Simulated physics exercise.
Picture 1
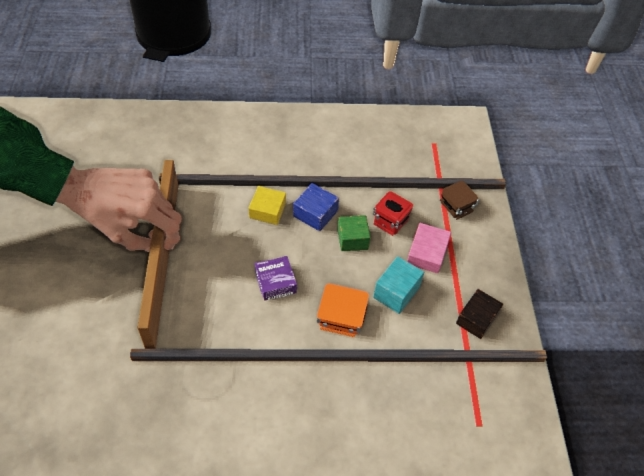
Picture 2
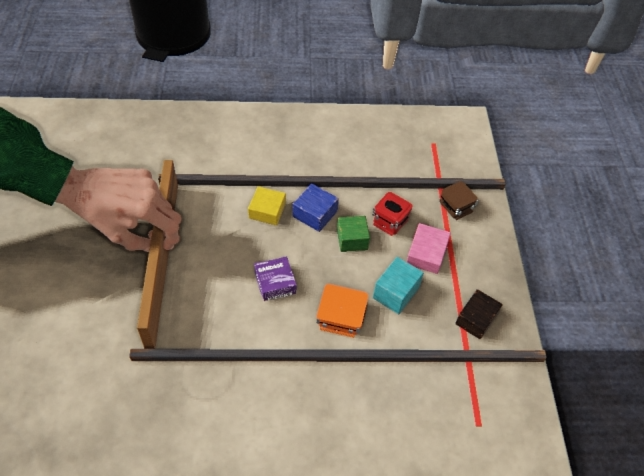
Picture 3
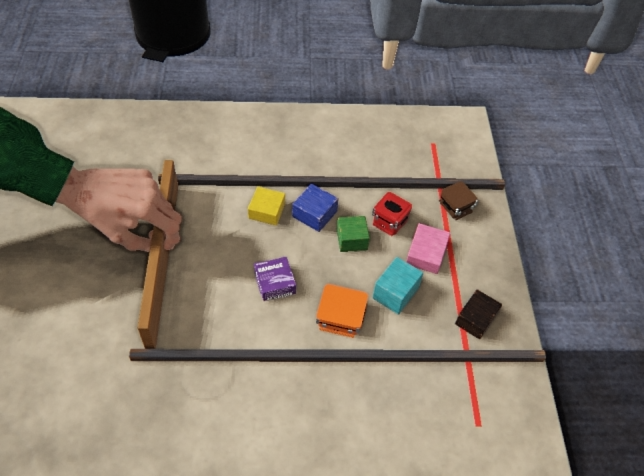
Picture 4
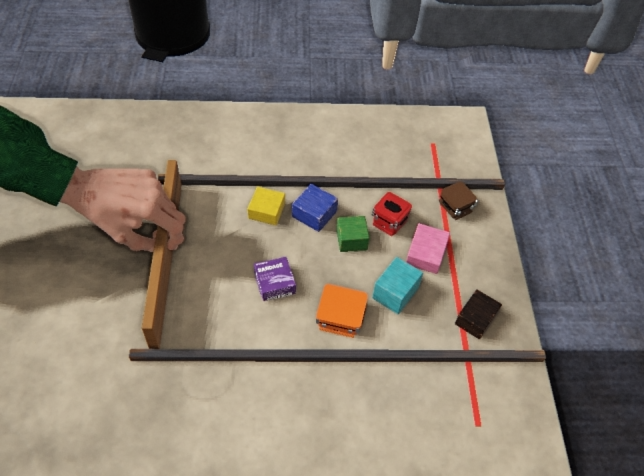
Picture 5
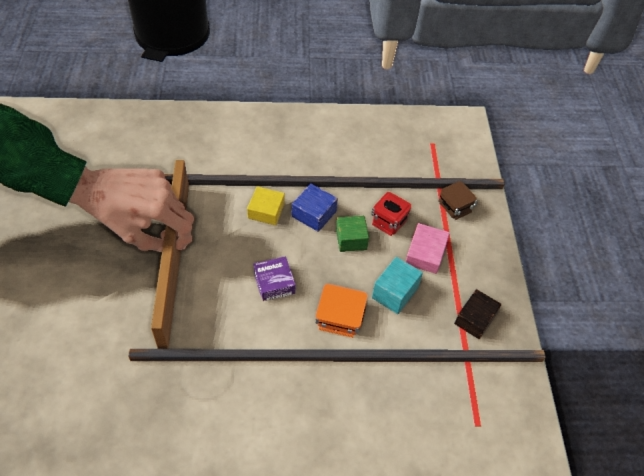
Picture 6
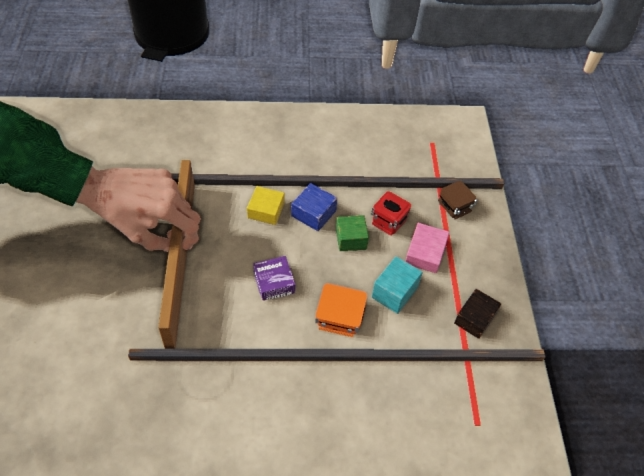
A hand in a green sleeve grips an upright wooden board on a pale tabletop, seen from above at an angle, with blue-grey carpet and a grey sofa beyond. Between two dark rails lie small yellow, blue, green, red, pink, teal, orange and purple blocks, with brown and black ones at the right by a red line. The board stays nearly still, then slides slightly right, touching nothing.
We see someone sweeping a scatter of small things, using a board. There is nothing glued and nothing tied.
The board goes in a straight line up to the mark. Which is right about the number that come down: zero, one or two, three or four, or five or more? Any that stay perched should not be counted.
The right one is one or two.
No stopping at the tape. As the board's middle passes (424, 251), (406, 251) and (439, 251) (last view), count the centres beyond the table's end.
Place by place: 0, 0 and 0.
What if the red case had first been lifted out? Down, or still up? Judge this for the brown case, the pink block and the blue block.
So: The brown case goes down, the pink block does not drop, the blue block does not drop.
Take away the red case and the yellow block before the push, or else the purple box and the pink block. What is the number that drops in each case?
The number fallen is 0, and in the other try 1.
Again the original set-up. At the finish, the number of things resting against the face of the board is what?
Number: 4.
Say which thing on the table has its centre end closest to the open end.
I'd go with the black block.
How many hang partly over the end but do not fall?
It would come to 1.
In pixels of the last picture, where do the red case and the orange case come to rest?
In the last picture the first middle sits at (491, 218) and the other at (484, 329).
Soon after, none off yet; black block at rest near (478, 313); brown case at rest near (456, 201); pink block at rest near (427, 248).
After that, none off yet; black block at rest near (478, 313); brown case at rest near (456, 201); pink block moving near (432, 251).
And then, none off yet; black block displaced a little near (498, 320); brown case displaced about its own width near (483, 204); pink block displaced about its own width near (458, 253).
In the end, the number that fall off is one or two; gone, brown case.
